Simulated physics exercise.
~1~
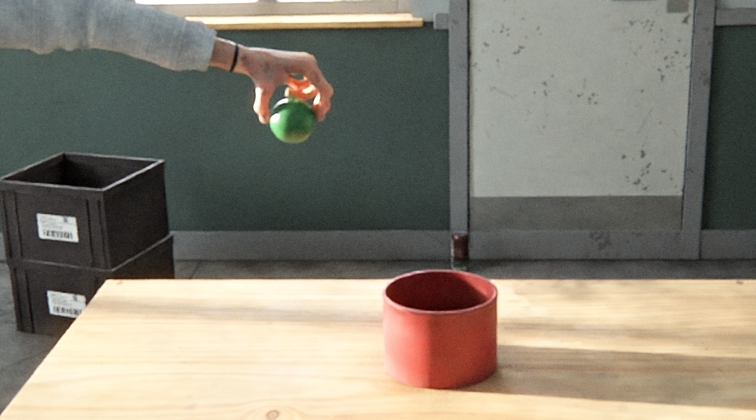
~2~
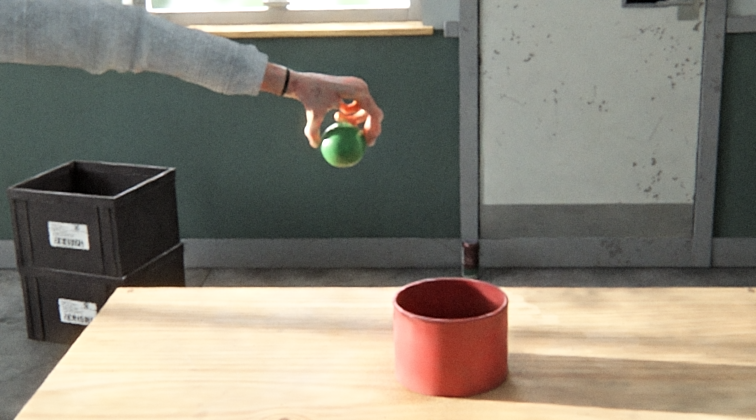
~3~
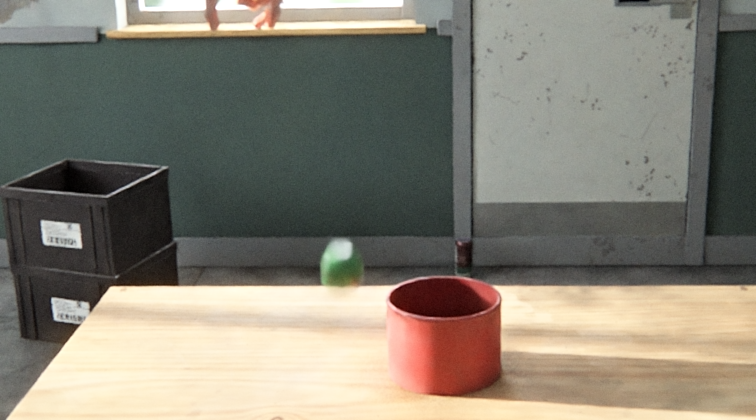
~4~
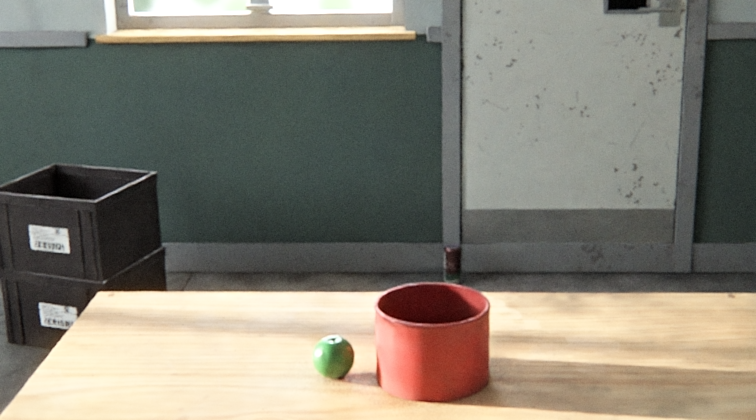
A green apple was held by a hand above a wooden table and moved right toward a red bucket, then the hand let go and drew back. The apple dropped, missed the bucket and ended up on the table just left of it.
